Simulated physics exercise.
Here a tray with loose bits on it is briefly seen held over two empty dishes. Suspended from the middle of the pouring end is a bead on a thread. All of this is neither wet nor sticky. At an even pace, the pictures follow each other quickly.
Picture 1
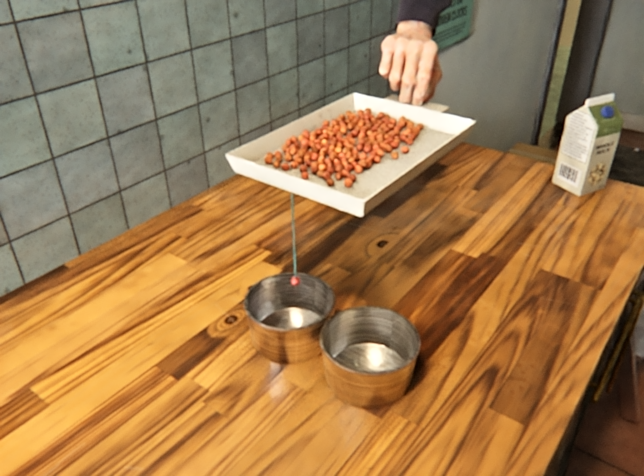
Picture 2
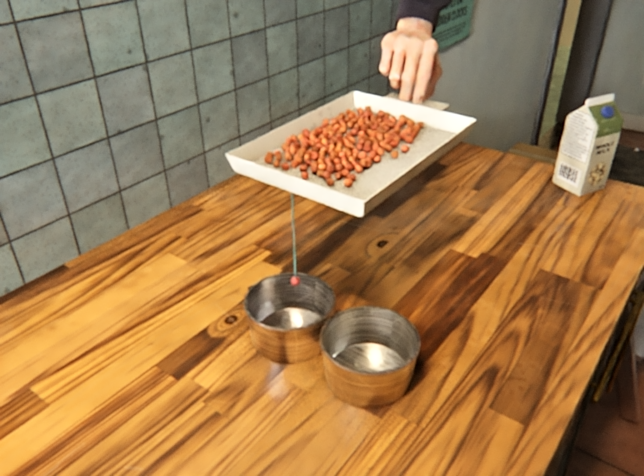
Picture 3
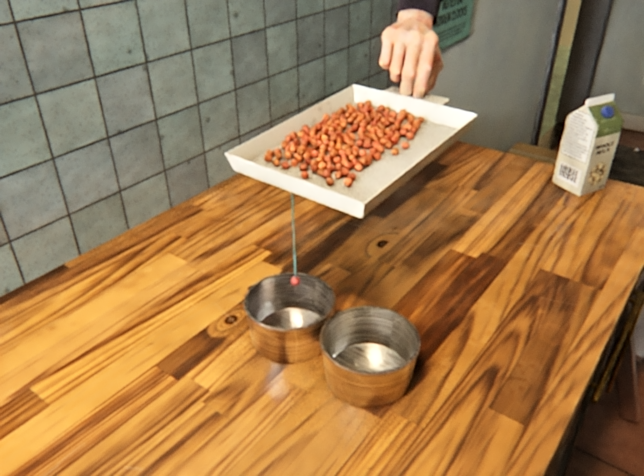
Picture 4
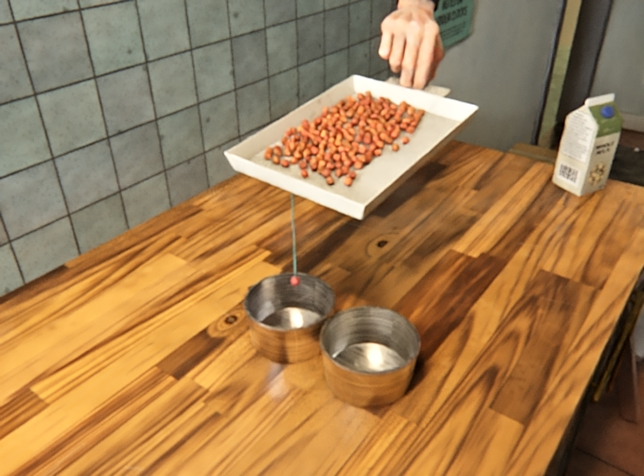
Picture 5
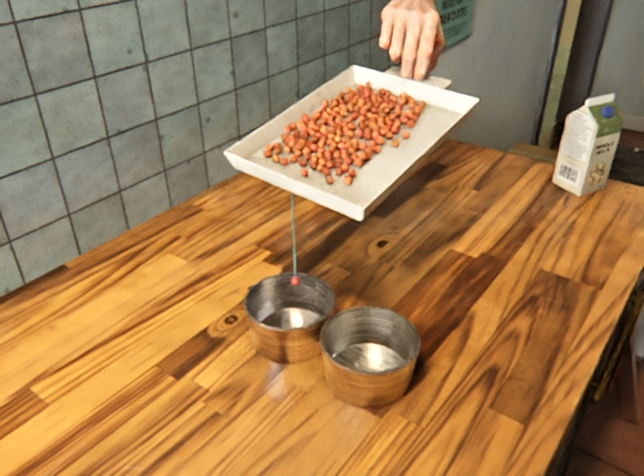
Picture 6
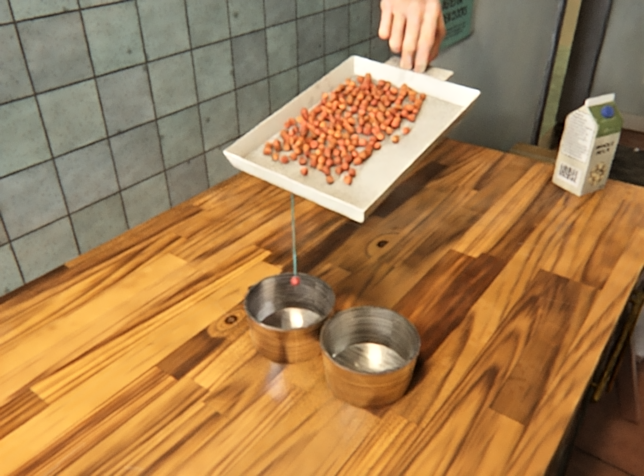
A hand gradually tilting a white tray of reddish-brown pellets above two empty metal bowls on a wooden table, raising its handle end.
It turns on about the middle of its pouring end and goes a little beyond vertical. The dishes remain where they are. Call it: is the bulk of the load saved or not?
The bulk is saved.
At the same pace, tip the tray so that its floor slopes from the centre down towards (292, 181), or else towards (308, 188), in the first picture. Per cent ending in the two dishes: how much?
For the first aim it is 20 in a hundred, for the second 20 in a hundred.
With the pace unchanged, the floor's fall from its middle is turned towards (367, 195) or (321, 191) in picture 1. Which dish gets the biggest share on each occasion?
The first place favours the right of the two, the second the right of the two.
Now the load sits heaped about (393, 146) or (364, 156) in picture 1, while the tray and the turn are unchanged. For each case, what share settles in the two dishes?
In order, about 80 and 70 in a hundred.
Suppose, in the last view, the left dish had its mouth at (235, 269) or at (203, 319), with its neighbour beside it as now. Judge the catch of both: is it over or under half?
So that's a lesser portion the first time round, a lesser portion the second.
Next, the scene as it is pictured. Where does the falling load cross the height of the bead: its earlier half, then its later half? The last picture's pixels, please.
Initially about (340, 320); subsequently about (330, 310).
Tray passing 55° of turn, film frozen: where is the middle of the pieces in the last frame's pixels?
Centre estimate: (332, 159).
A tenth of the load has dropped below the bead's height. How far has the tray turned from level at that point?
Near 100 degrees.
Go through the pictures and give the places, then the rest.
In the first picture, corners of the pouring end at (234, 154) and (362, 197), level; middle of the load at (344, 141), clay pellets; left dish at (262, 338); right dish at (342, 381); bead on its thread at (296, 281).
In the second picture, corners of the pouring end at (234, 154) and (362, 197), level; middle of the load at (344, 139).
In the third picture, corners of the pouring end at (233, 153) and (362, 199), tipped barely, lowest at the right corner; middle of the load at (344, 136).
In the fourth picture, corners of the pouring end at (233, 152) and (362, 201), tipped a little, lowest at the right corner; middle of the load at (344, 131).
In the fifth picture, corners of the pouring end at (232, 151) and (361, 203), tipped a little, lowest at the right corner; middle of the load at (344, 126).
In the sixth picture, corners of the pouring end at (231, 150) and (361, 205), tipped a little, lowest at the right corner; middle of the load at (344, 120); left dish at (262, 338); right dish at (342, 381).
Soon after the last picture, tray tipped steeply; nearly all on the tray; a stray few in the air.
A little later, tray tipped right over; nearly all on the tray; a small part in the right dish; a stray few in the left dish; a stray few outside both; a stray few in the air.
Later still, tray tipped past a quarter turn; about two thirds in the right dish; about a quarter in the left dish; about a quarter outside both.
At rest, tray tipped past a quarter turn; about two thirds in the right dish; about a quarter in the left dish; about a quarter outside both.
